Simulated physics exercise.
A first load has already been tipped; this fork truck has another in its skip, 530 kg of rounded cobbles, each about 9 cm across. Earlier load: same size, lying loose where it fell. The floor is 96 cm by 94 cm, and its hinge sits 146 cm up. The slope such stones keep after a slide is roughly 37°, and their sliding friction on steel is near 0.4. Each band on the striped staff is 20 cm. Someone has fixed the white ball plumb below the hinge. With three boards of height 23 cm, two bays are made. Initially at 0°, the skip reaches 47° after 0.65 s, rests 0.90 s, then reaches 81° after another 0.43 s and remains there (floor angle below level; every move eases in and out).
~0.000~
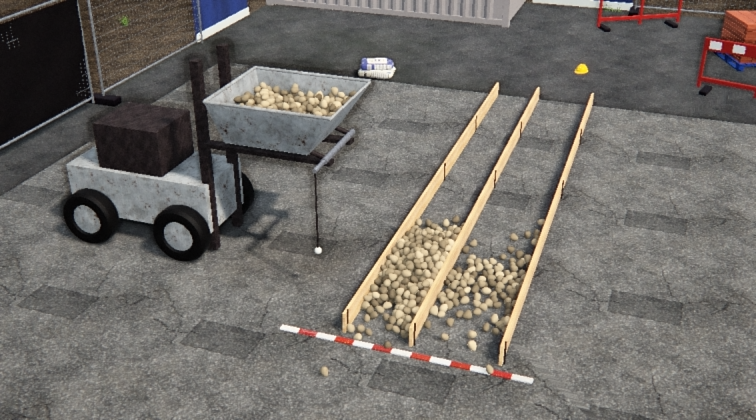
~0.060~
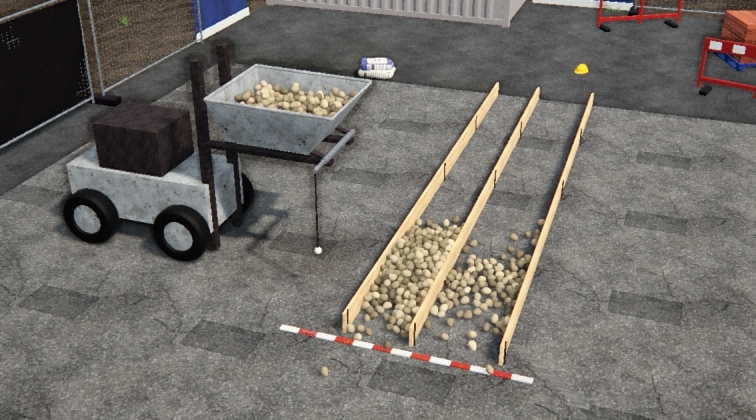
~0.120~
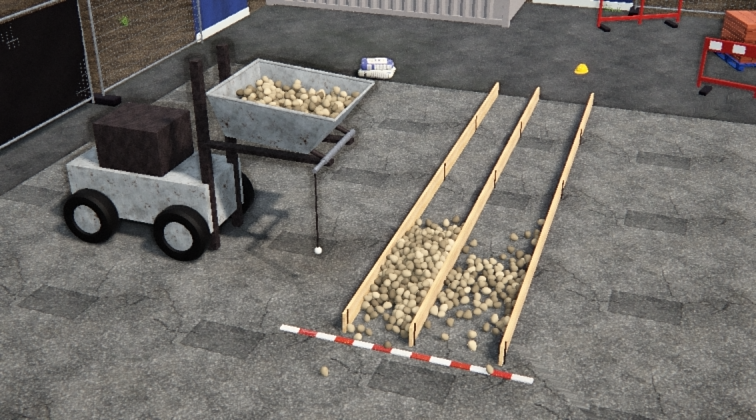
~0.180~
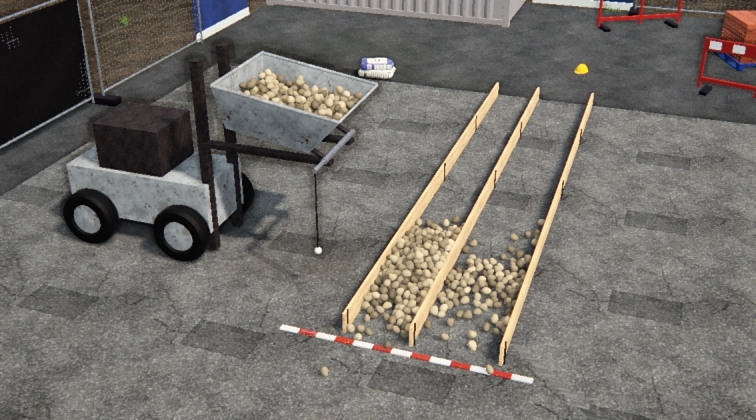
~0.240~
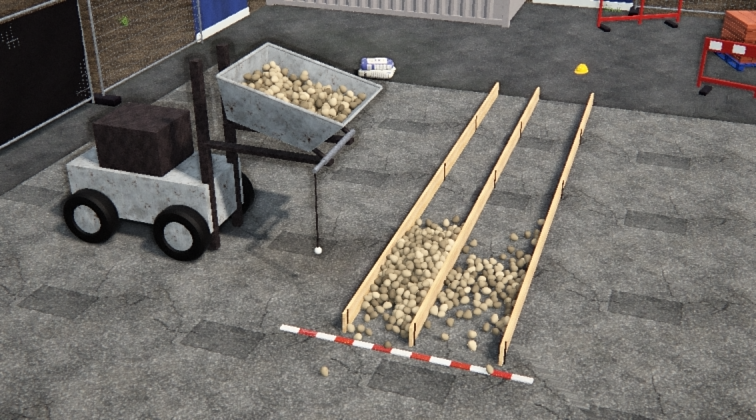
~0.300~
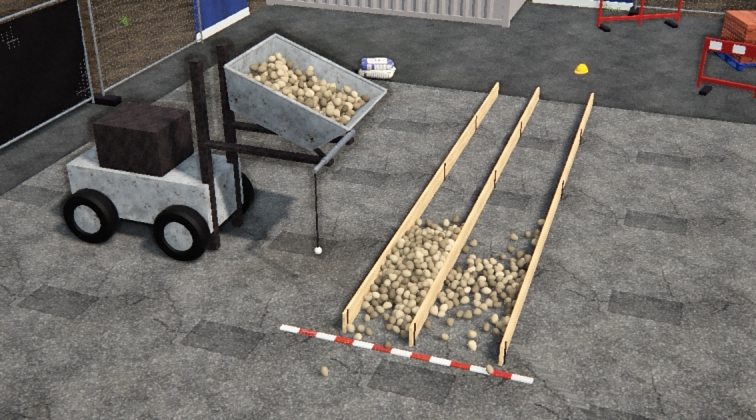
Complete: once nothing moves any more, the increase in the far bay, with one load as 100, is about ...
... 67.
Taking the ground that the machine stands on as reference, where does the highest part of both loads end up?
Looks like about 42 cm above the machine's ground.
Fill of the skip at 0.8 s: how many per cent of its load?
I'd say about 100 per cent.
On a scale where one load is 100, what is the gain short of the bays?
I'd estimate some 0 per cent.
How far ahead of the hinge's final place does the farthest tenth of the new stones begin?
Roughly 200 cm ahead of it.
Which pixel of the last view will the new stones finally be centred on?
Roughly pixel (460, 275) in the last view.
After 0.5 s the floor is at 40°; in per cent of one load, 100 in the skip, 78 in the near bay, 21 in the far bay; the foremost stones are at (524, 281).
After 0.8 s the floor is at 47°; in per cent of one load, 100 in the skip, 78 in the near bay, 21 in the far bay; the foremost stones are at (524, 281).
After 2.4 s the floor is at 81°; in per cent of one load, 23 in the skip, 141 in the near bay, 36 in the far bay; the foremost stones are at (524, 281).
After 5.1 s the floor is at 81°; in per cent of one load, 0 in the skip, 110 in the near bay, 89 in the far bay, 1 past the last board; the foremost stones are at (553, 298). Net gain in the far bay, 67.
